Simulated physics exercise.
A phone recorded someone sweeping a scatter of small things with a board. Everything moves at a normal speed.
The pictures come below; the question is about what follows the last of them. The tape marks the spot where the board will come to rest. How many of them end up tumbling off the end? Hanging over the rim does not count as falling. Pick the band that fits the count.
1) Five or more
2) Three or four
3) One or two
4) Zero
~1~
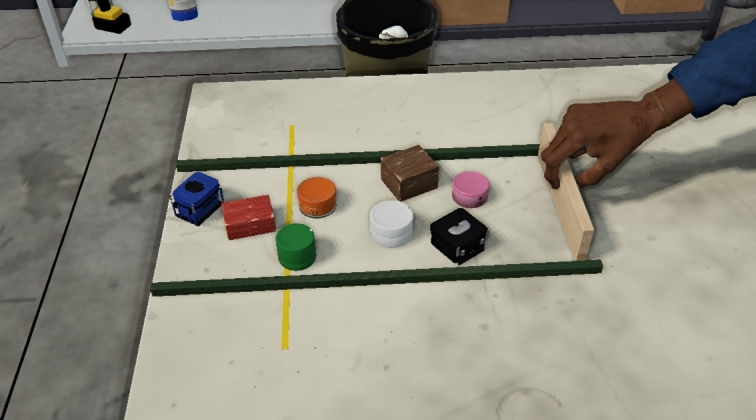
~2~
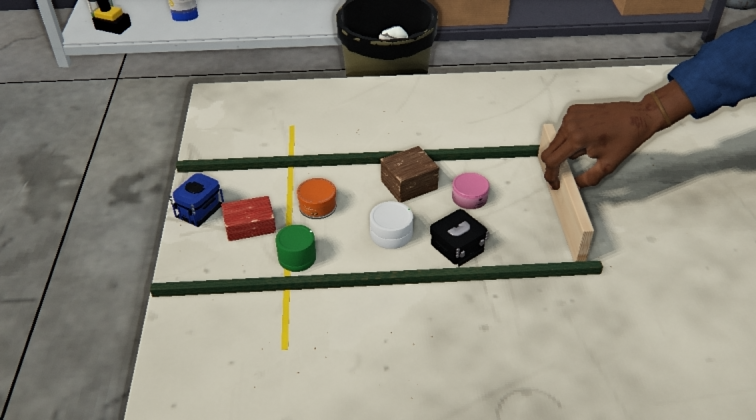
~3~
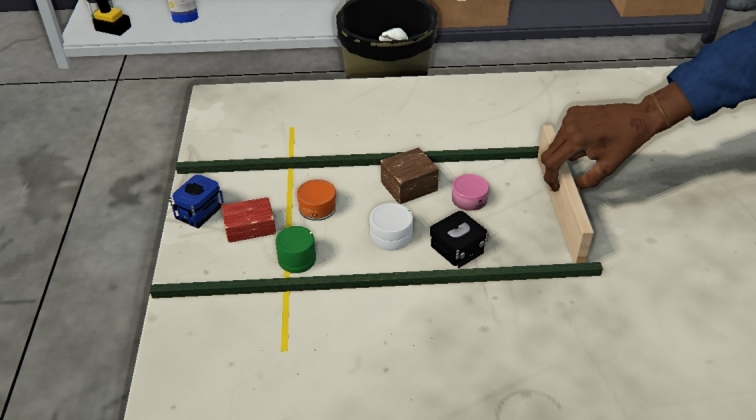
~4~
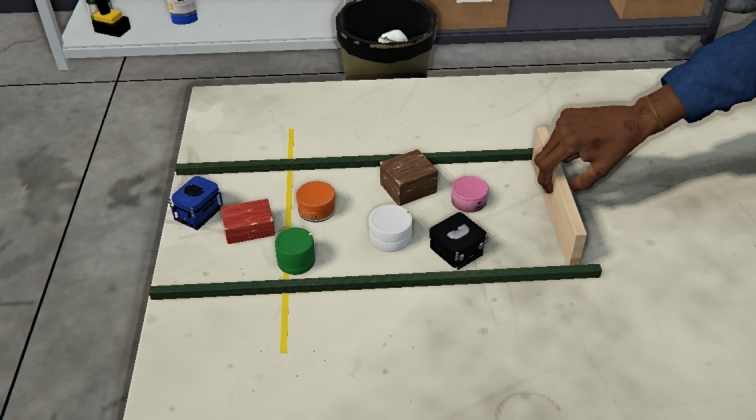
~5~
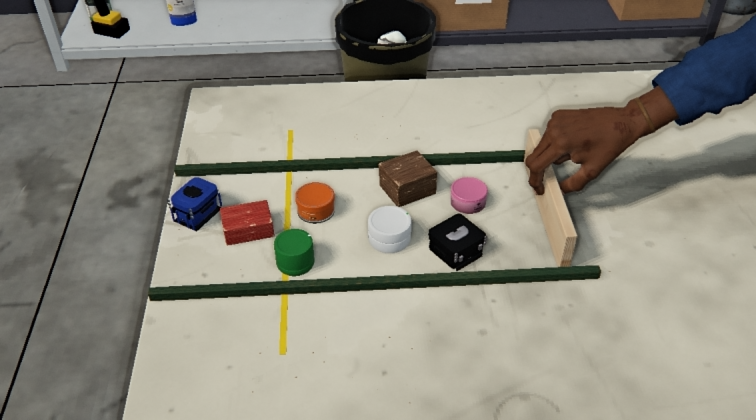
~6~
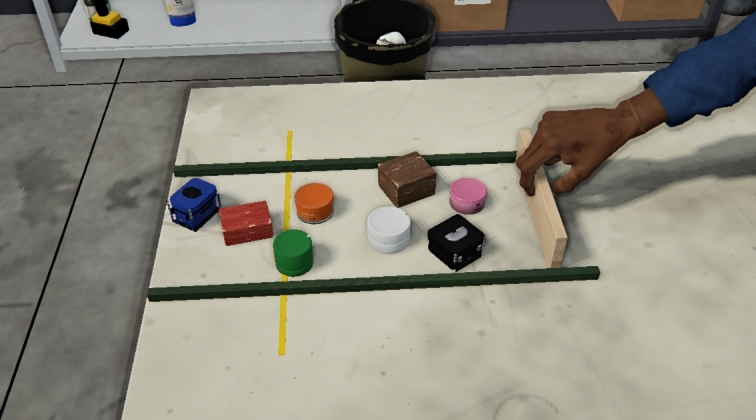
4, zero.
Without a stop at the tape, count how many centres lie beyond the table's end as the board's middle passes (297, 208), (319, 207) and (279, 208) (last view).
Respectively 0, 0 and 0.
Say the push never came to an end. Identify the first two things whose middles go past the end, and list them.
It goes the blue case and after it the red block.
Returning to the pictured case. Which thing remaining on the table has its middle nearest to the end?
The blue case.
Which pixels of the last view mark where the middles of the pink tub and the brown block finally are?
The pink tub comes to rest at (268, 213), and the brown block comes to rest at (265, 179).
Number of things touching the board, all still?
The answer is 3.
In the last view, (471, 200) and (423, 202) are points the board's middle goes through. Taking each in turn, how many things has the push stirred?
The counts are 2 and 4.
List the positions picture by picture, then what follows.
In the first picture, blue case (198, 199); red block (249, 217); green lid (296, 247); board (563, 190); tape (289, 220).
In the second picture, red block (249, 218); black case (458, 238).
In the third picture, green lid (296, 249); orange pot (317, 200).
In the fourth picture, blue case (197, 202); white lid (390, 228).
In the fifth picture, red block (247, 222); brown block (408, 179).
In the sixth picture, blue case (195, 204); red block (246, 223); green lid (293, 253); board (539, 197); tape (286, 226).
Early on, none off yet; blue case at rest near (195, 204); red block at rest near (246, 223); green lid at rest near (293, 253).
A while later, none off yet; blue case at rest near (195, 204); red block at rest near (246, 223); green lid moving near (285, 253).
Finally, the number that fall off is zero.
